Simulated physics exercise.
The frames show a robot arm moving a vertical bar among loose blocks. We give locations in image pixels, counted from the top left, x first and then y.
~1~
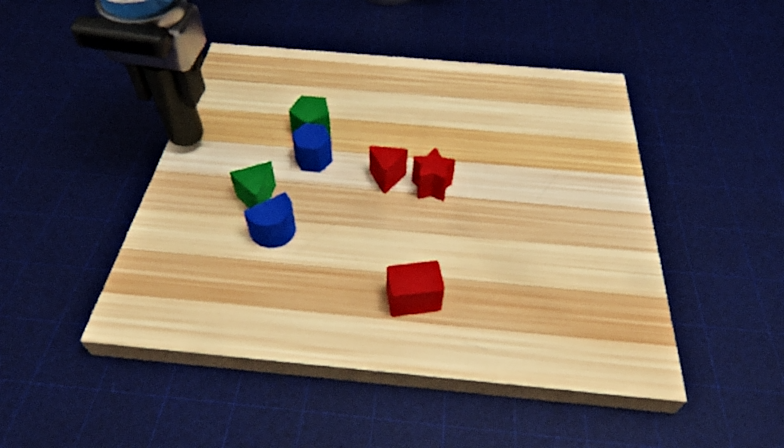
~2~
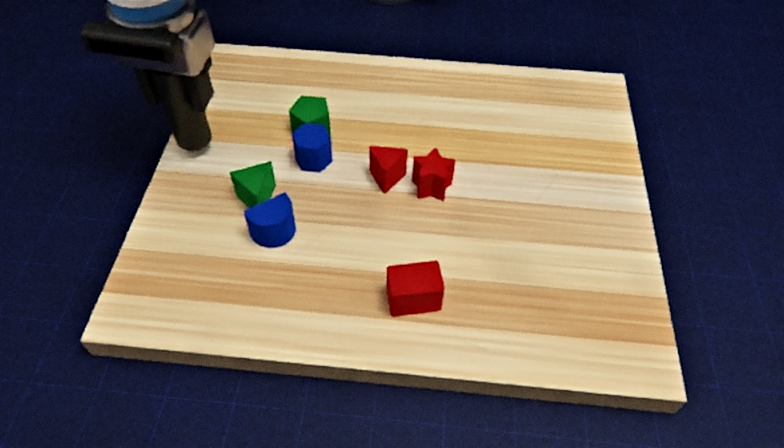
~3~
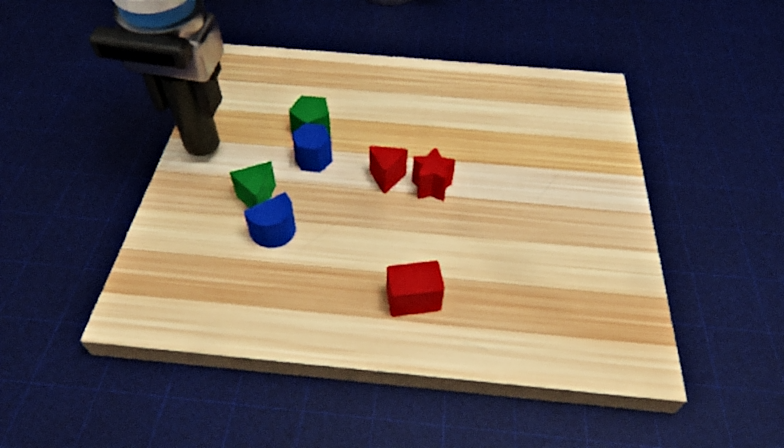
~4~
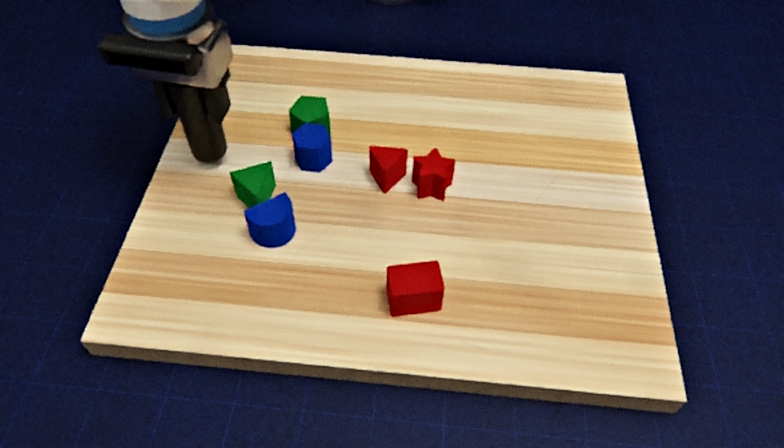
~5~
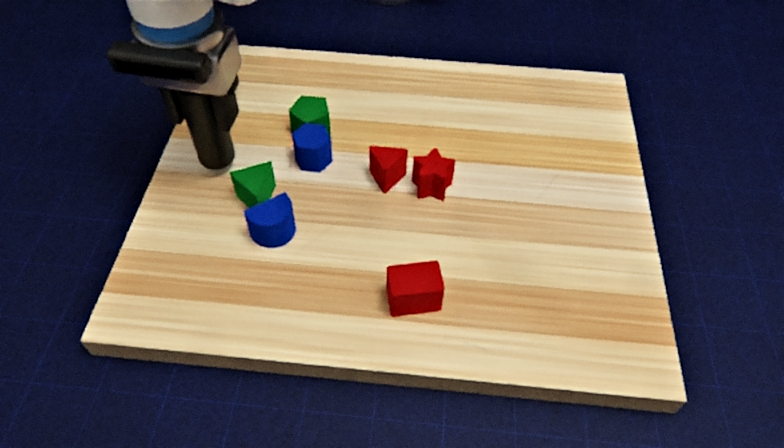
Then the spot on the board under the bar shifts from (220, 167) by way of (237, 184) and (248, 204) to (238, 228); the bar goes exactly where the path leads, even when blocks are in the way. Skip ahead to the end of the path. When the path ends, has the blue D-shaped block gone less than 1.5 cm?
Short answer: Yes.
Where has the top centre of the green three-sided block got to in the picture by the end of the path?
Most likely (272, 192).
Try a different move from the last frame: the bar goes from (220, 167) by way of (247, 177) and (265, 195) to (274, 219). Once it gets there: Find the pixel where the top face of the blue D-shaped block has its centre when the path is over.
Its top centre is at about (288, 243).
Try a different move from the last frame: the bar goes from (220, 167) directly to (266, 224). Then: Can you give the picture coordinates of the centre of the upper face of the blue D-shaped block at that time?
The middle of its upper face should be somewhere near (283, 223).
The first path, step by step. One third of the way, bar (235, 175); green three-sided block (254, 177).
Two thirds of the way, bar (245, 195); green three-sided block (271, 190), turned 55° anticlockwise; blue D-shaped block (275, 213), turned 20° clockwise.
At the end, bar (236, 219); green three-sided block (272, 192), turned 55° anticlockwise; blue D-shaped block (276, 214), turned 20° clockwise; blue hexagonal block still.
